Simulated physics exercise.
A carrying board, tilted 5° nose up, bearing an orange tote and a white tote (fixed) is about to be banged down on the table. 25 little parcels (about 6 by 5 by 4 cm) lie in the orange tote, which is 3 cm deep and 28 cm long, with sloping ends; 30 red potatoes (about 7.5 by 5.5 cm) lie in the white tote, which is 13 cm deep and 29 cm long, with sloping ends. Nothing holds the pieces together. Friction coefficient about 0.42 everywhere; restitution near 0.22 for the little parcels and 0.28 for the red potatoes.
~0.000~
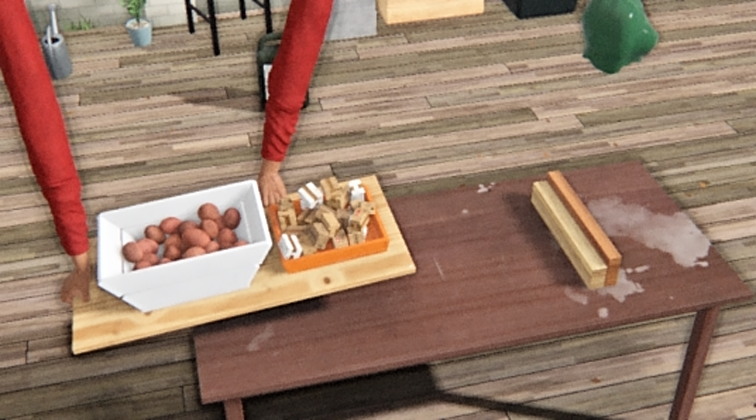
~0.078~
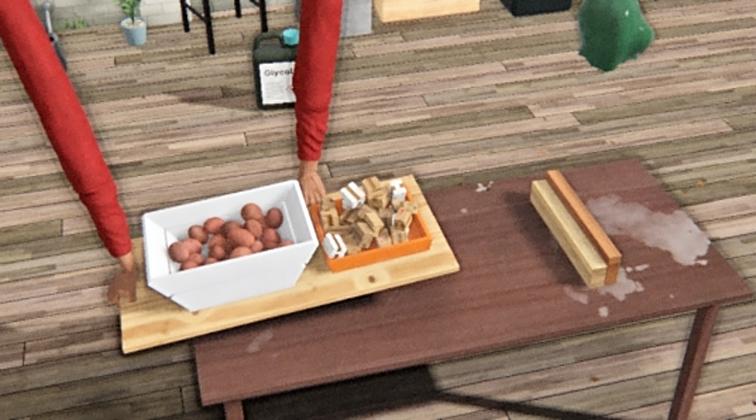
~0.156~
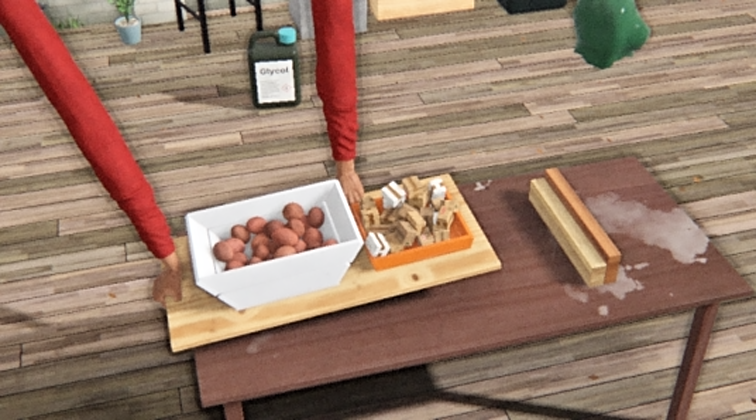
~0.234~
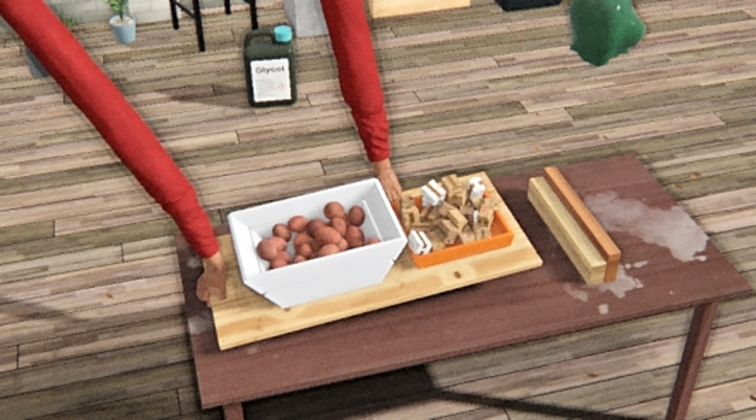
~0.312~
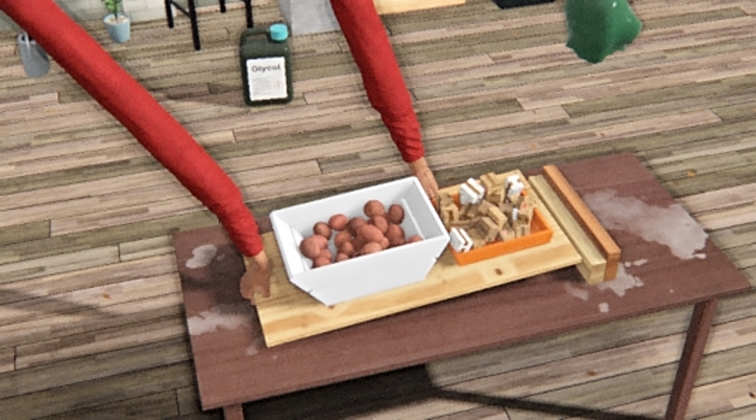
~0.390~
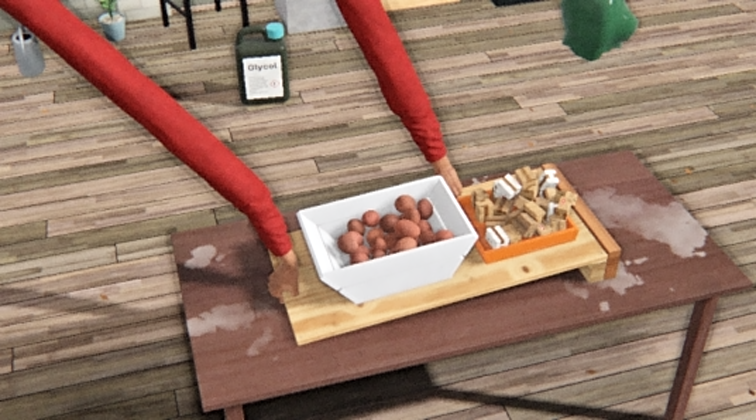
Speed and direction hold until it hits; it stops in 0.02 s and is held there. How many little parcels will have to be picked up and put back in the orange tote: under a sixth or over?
The orange tote loses over a sixth of its little parcels.
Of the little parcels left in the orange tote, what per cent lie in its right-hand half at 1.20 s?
About 80 per cent.
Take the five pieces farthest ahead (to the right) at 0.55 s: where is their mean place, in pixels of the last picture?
Around (601, 198).
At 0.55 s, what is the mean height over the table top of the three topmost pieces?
About 22 cm.
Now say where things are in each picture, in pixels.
In the first picture (each is followed by its nearest rim corner in this view; the camera moves round a little), orange tote, (286, 262); white tote, (101, 280); 64 cm from landing; none out.
In the second picture, orange tote, (331, 261); white tote, (151, 280); 50 cm from landing.
In the third picture, orange tote, (375, 260); white tote, (199, 280); 37 cm from landing.
In the fourth picture, orange tote, (417, 258); white tote, (247, 278); 23 cm from landing.
In the fifth picture, orange tote, (459, 255); white tote, (293, 276); 9 cm from landing.
In the sixth picture, orange tote, (486, 253); white tote, (323, 275); landed; 1 out, the lowest parcel at (566, 198).
After 0.43 s, orange tote 22 in, 3 out and white tote 30 in, 0 out.
After 0.55 s, orange tote 19 in, 6 out and white tote 30 in, 0 out.
After 0.77 s, orange tote 17 in, 8 out and white tote 30 in, 0 out.
Final count (at 1.20 s), orange tote 17 in, 8 out and white tote 30 in, 0 out. Asked share, 8 of 25, 32 per cent.
